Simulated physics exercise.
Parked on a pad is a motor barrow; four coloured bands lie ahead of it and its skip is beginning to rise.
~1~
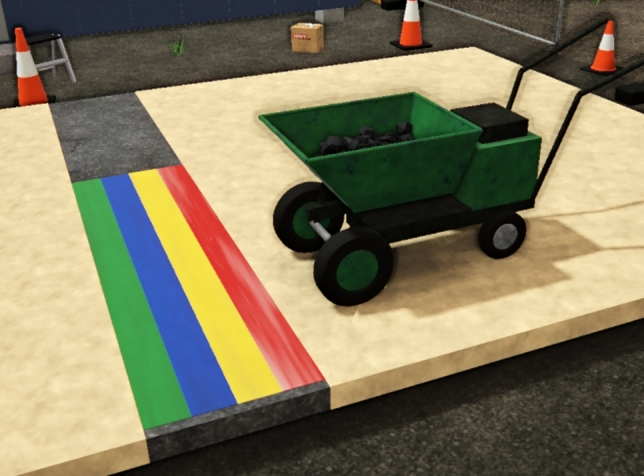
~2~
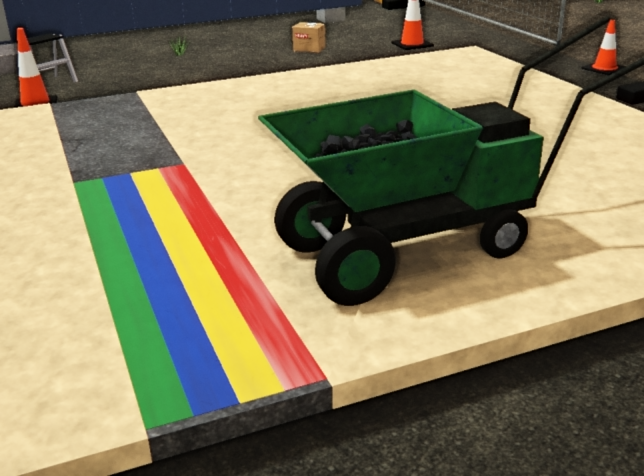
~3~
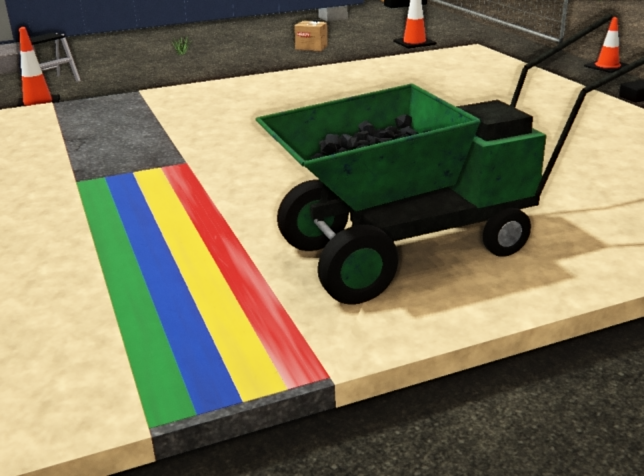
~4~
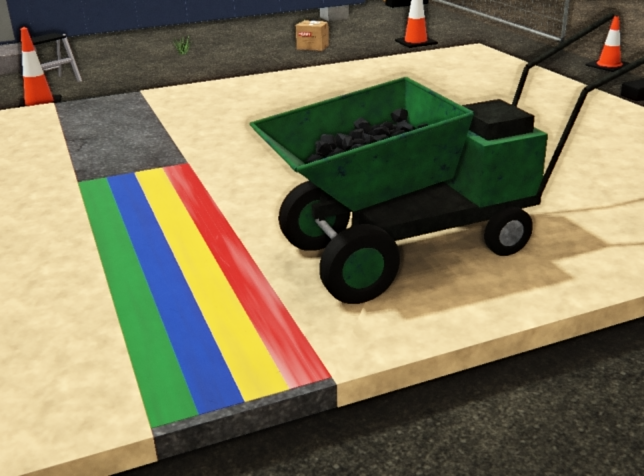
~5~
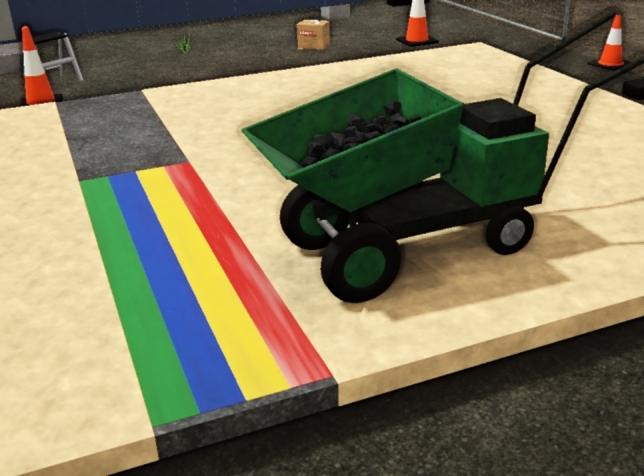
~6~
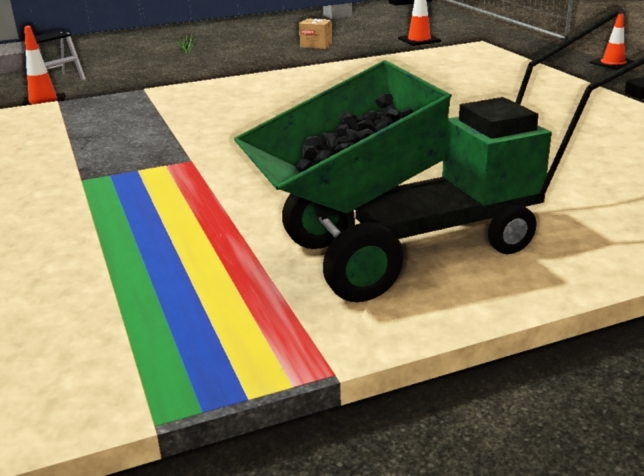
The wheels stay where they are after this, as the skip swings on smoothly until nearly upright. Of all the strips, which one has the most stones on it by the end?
Most stones end on the blue strip.
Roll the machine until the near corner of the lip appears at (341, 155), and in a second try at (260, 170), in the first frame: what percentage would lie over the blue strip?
First try: 20 per cent; second try: 10 per cent.
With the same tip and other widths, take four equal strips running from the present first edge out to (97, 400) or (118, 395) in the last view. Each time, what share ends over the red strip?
Shares: 0 %; then 0 %.
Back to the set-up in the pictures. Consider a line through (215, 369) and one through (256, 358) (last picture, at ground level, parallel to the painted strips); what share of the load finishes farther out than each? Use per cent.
50 and 70 in a hundred.
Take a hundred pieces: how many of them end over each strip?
I'd say the red strip has near 0, the yellow strip near 10, the blue strip near 35 and the green strip near 15 per cent.
Soon after the last picture, skip tipped steeply; all in the skip.
A little later, skip tipped right over; most in the skip; a small part over the yellow strip; a small part over the blue strip.
Later still, skip tipped right over; about a quarter in the skip; a small part over the yellow strip; about a third over the blue strip; about a quarter over the green strip; a small part off the paint.
At rest, skip tipped right over; about a quarter in the skip; none over the red strip; a small part over the yellow strip; about a third over the blue strip; about a quarter over the green strip; a small part off the paint.
